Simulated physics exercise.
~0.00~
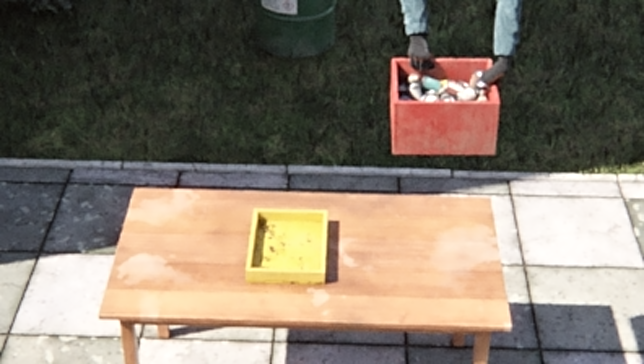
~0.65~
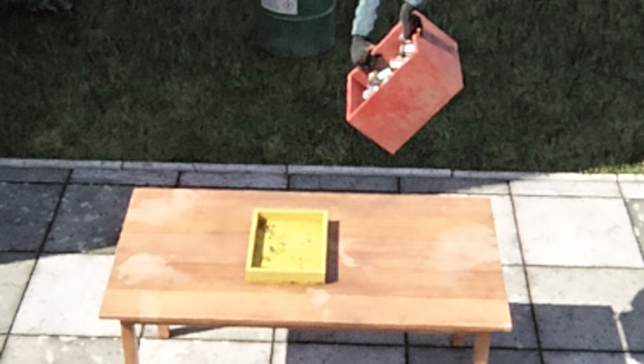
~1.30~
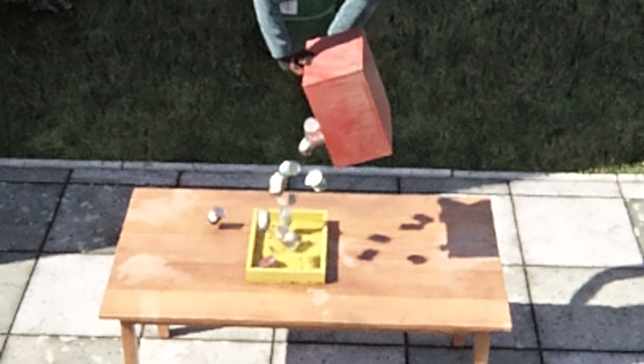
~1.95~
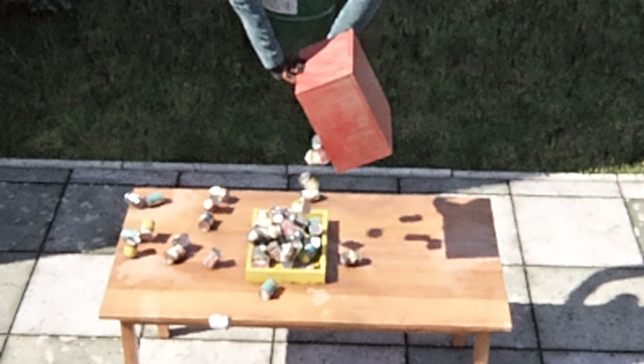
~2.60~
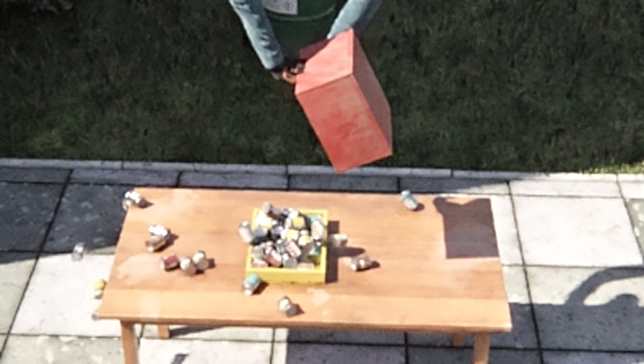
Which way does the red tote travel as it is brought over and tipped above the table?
The red tote moves to the left from where it starts, tipping over as it goes.
